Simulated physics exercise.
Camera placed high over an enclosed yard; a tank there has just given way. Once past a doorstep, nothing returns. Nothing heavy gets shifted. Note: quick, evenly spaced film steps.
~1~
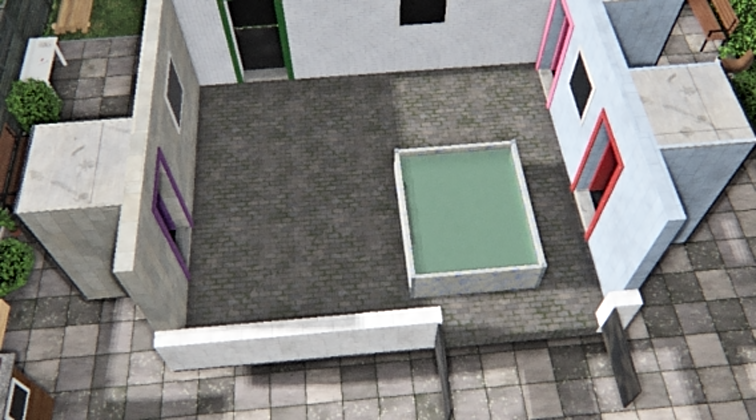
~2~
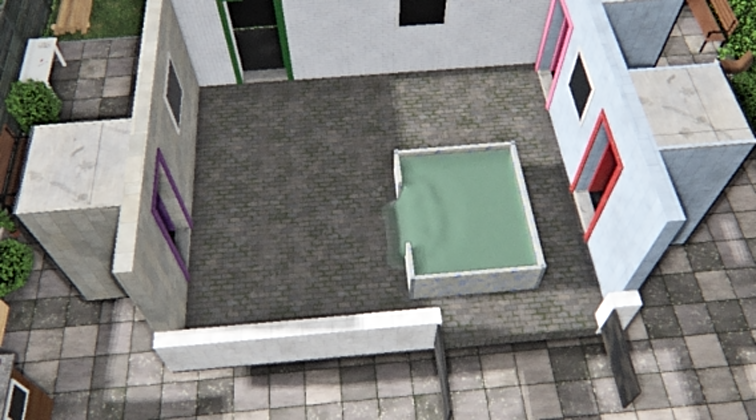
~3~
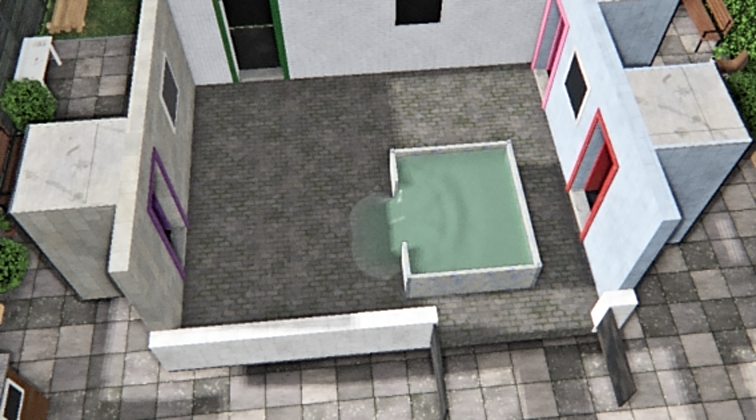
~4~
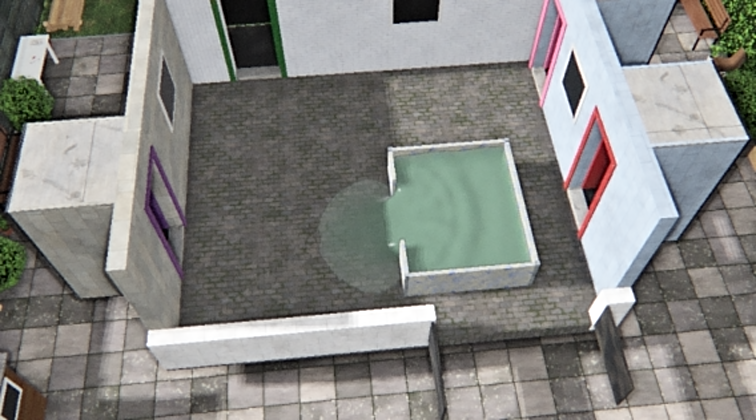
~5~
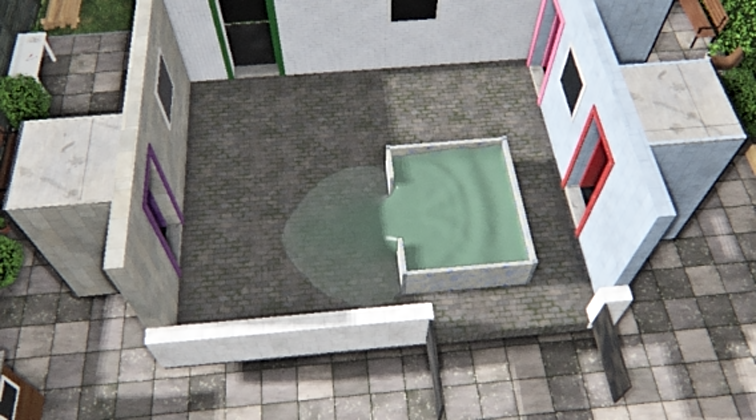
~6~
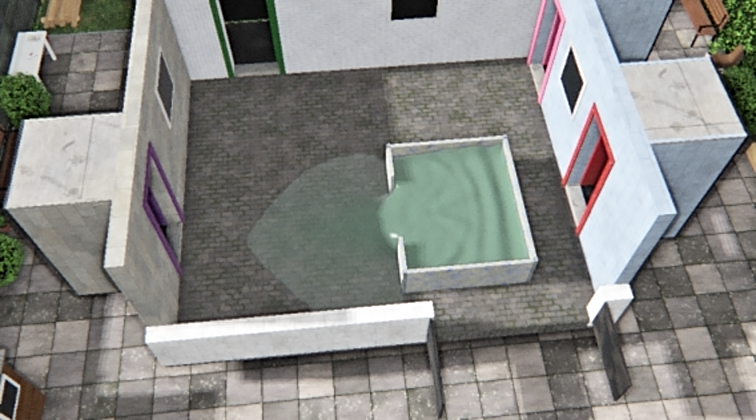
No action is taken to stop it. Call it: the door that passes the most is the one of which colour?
It is the purple one.
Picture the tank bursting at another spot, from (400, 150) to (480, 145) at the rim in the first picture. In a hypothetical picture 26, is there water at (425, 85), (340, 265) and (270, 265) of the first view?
Soaked, untouched, untouched.
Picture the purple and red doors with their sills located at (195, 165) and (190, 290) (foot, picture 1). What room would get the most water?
That would be the door marked red.
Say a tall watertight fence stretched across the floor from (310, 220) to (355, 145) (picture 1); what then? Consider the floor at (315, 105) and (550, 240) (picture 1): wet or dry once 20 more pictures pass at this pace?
Well, the first one ends up not wet, and the second one ends up not wet.
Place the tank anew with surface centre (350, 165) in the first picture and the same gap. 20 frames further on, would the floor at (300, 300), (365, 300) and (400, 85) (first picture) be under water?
Log, spots in order: Taken by the flood / taken by the flood / taken by the flood.
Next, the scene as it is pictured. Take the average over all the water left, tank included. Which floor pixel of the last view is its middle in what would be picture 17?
Centre of mass: Roughly (375, 228).
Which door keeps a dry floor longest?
The final one is the red-painted one.
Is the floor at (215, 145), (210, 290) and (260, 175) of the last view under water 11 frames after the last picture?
Taking them in turn: Drenched, drenched, drenched.
A moment on, water covers 35 % of the floor; purple door a trickle in, green door not reached, red door not reached, pink door not reached.
Next, water covers 45 % of the floor; purple door a lot in, green door not reached, red door not reached, pink door not reached.
Then, water covers 50 % of the floor; purple door a lot in, green door wet at the sill, nothing in, red door not reached, pink door not reached.
Later, water covers 75 % of the floor; purple door a lot in, green door a trickle in, red door not reached, pink door not reached.
In the end, water covers 95 % of the floor; purple door a lot in, green door some in, red door wet at the sill, nothing in, pink door some in; the purple door has let in the most.
